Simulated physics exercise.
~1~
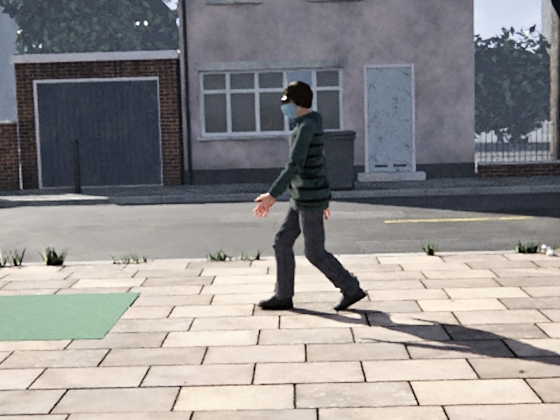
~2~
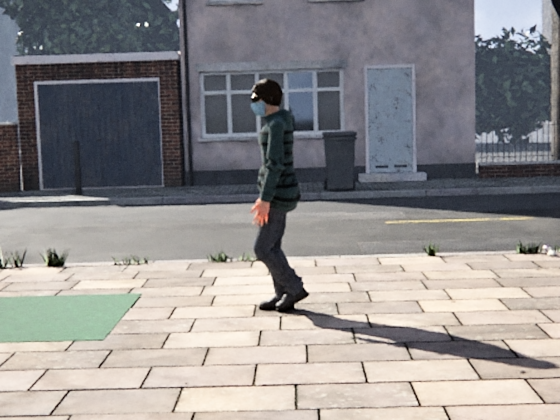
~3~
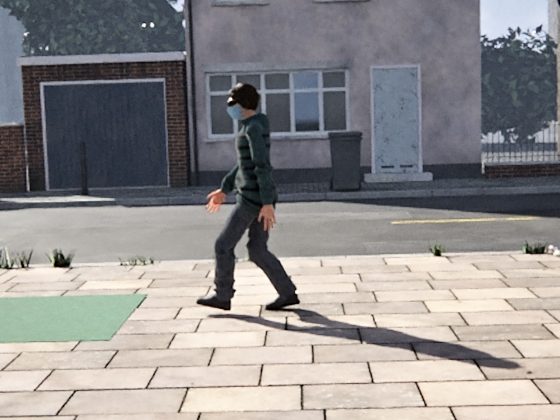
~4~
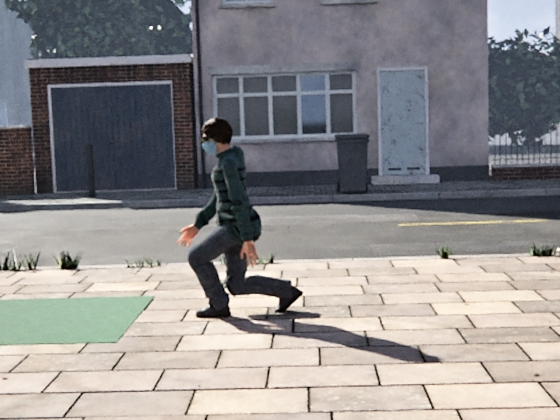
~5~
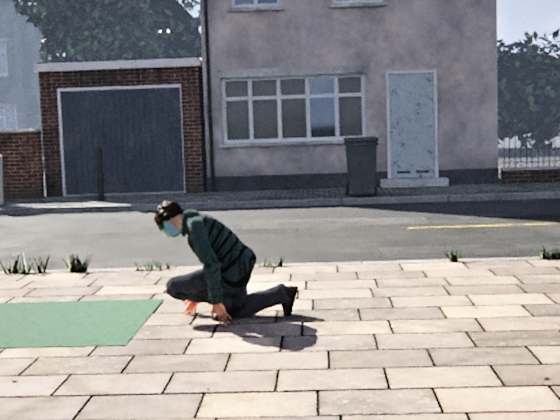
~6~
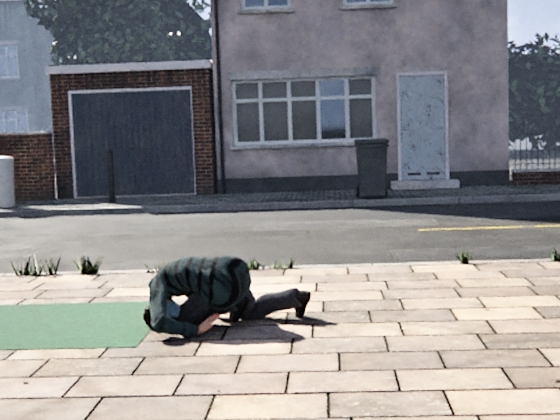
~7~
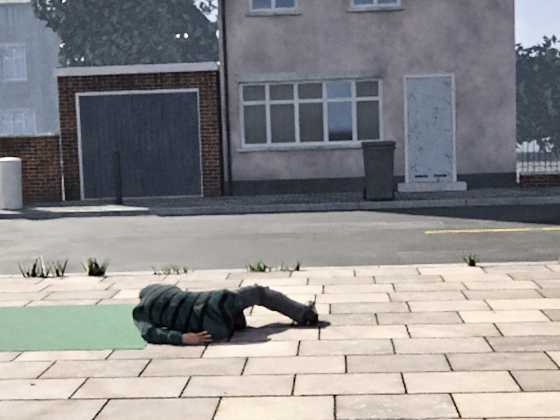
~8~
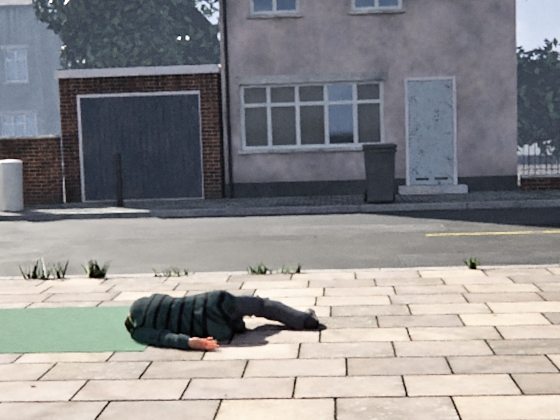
In the video, a person in a dark cap, face mask and striped green jacket walks left along a paved sidewalk, sinks to the knees, folds forward and collapses face down, ending with the head over the near edge of a green mat.
